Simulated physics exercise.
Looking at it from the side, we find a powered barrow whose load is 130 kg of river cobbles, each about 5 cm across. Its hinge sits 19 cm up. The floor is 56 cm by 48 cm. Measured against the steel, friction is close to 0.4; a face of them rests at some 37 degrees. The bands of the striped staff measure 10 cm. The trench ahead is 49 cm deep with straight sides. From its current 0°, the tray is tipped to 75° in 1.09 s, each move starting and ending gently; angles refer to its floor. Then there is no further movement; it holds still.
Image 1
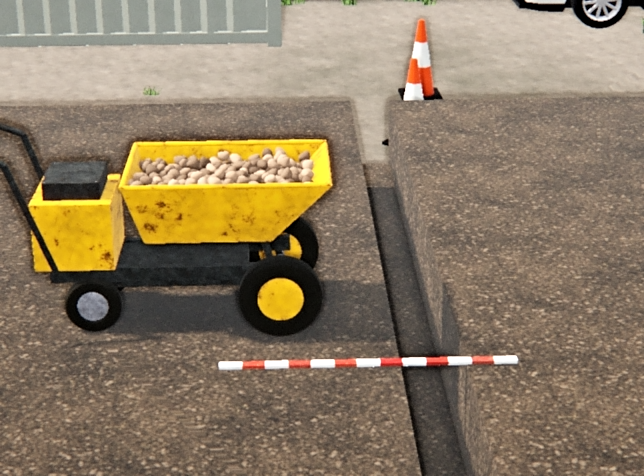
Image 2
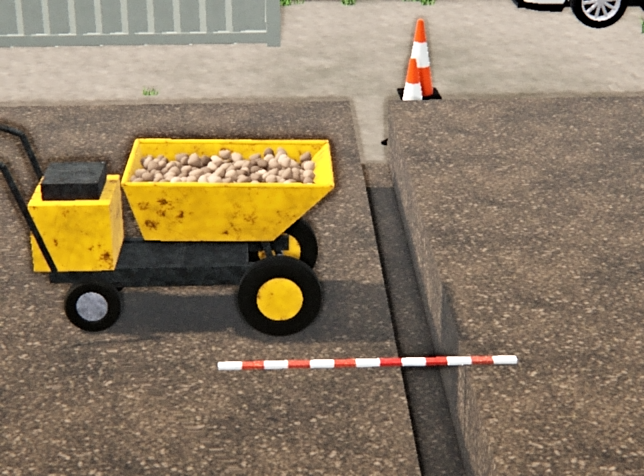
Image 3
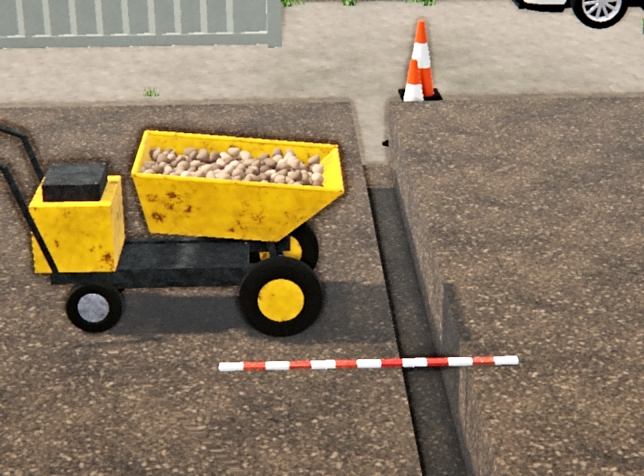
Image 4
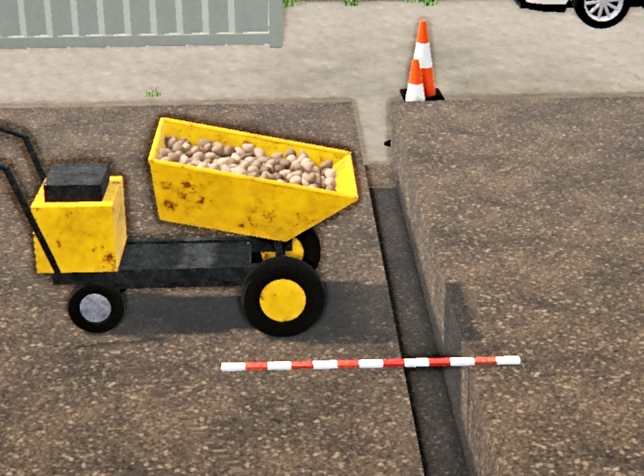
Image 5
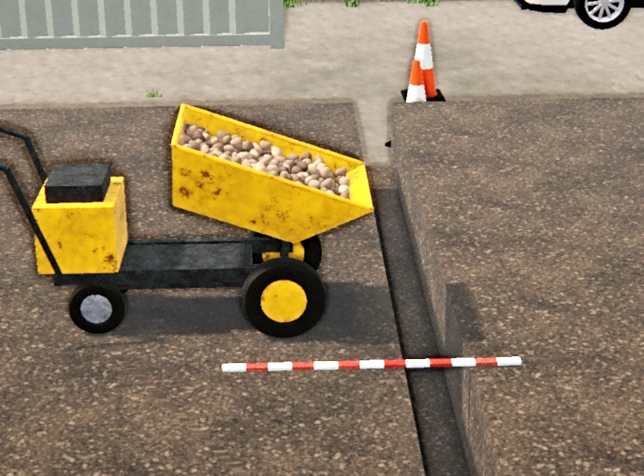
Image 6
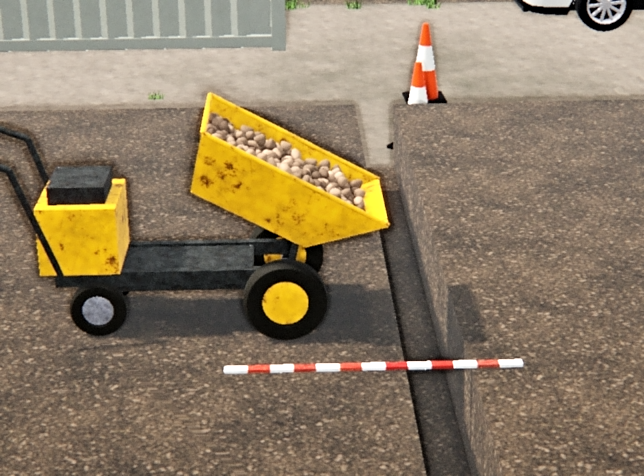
A yellow powered barrow gradually tilts its tray of stones rightward beside a narrow trench.
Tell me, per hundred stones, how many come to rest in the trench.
67 per hundred.
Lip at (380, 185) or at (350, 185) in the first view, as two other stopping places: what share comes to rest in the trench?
First place roughly 0%, second roughly 40%.
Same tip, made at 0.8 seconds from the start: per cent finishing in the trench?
Then some 60 per cent would.
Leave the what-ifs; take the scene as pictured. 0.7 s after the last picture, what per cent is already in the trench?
35 per cent or so by then.
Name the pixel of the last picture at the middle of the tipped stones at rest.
Look at roughly (439, 376).
Then, 0.4 s after the last picture the floor is at 63°, 100 % in the tray; the foremost stones are at (418, 261).
Then, 0.7 s after the last picture the floor is at 75°, 42 % in the tray, 37 % in the trench, 20 % past the trench; the foremost stones are at (525, 315).
Then, 1.1 s after the last picture the floor is at 75°, 7 % in the tray, 59 % in the trench, 34 % past the trench; the foremost stones are at (632, 328).
Then, 3.0 s after the last picture the floor is at 75°, 0 % in the tray, 67 % in the trench, 33 % past the trench; the foremost stones are past the picture's edge.
